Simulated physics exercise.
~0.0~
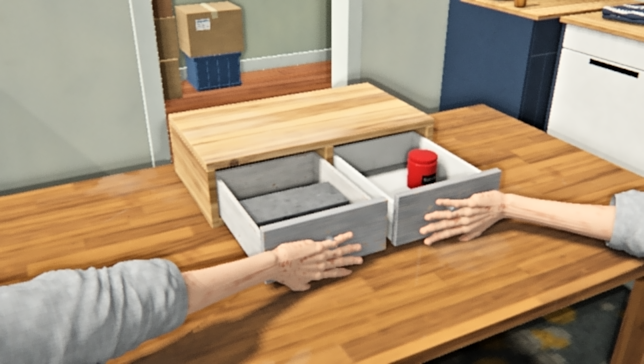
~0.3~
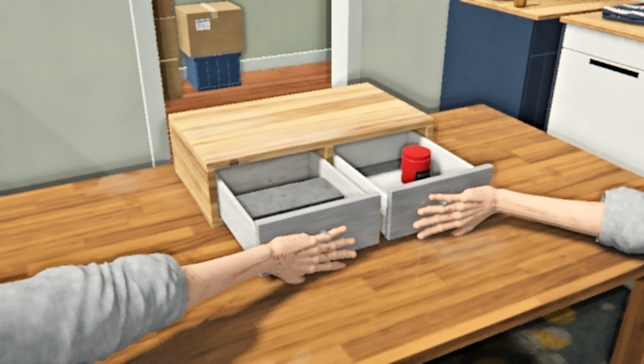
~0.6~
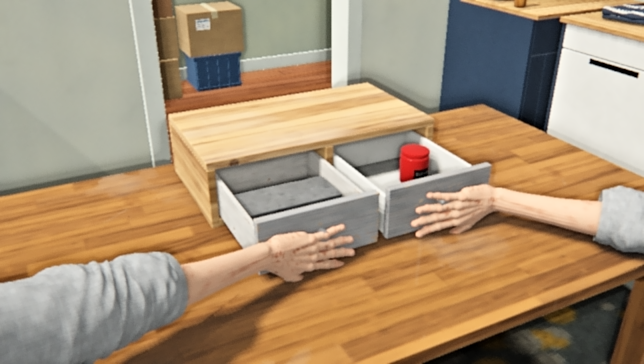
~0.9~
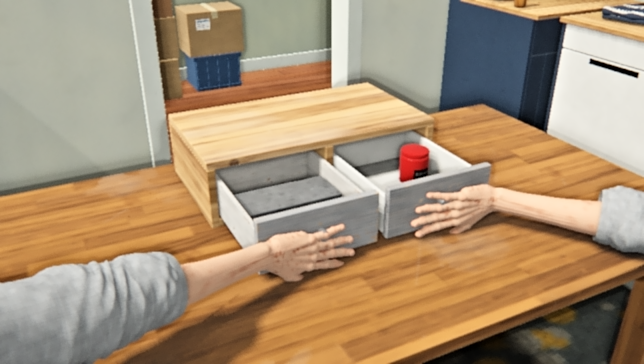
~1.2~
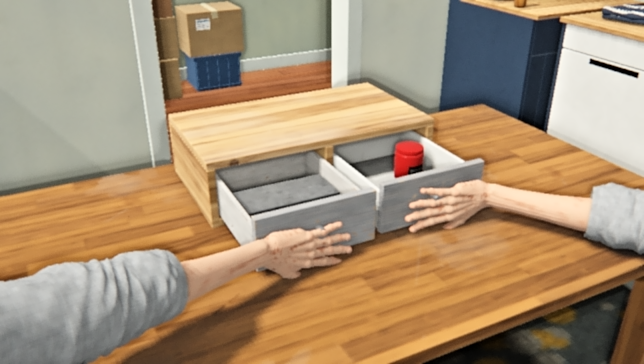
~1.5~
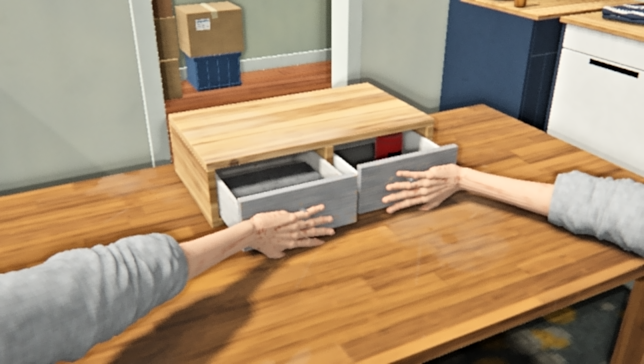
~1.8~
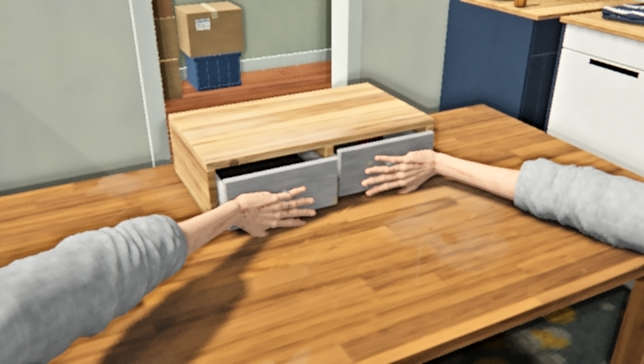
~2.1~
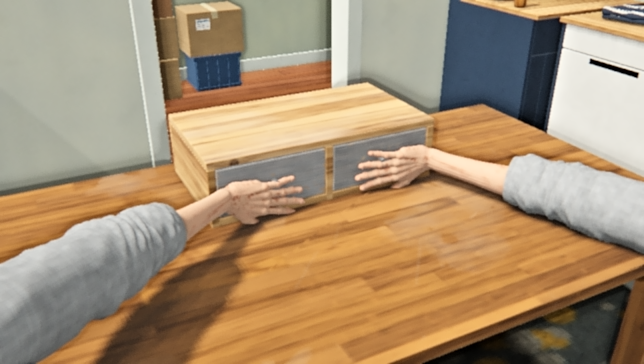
Two open grey drawers sat side by side in a low wooden chest, a dark grey block in the left and a red jar in the right, until a person's hands pushed both inward together and they slid completely shut.
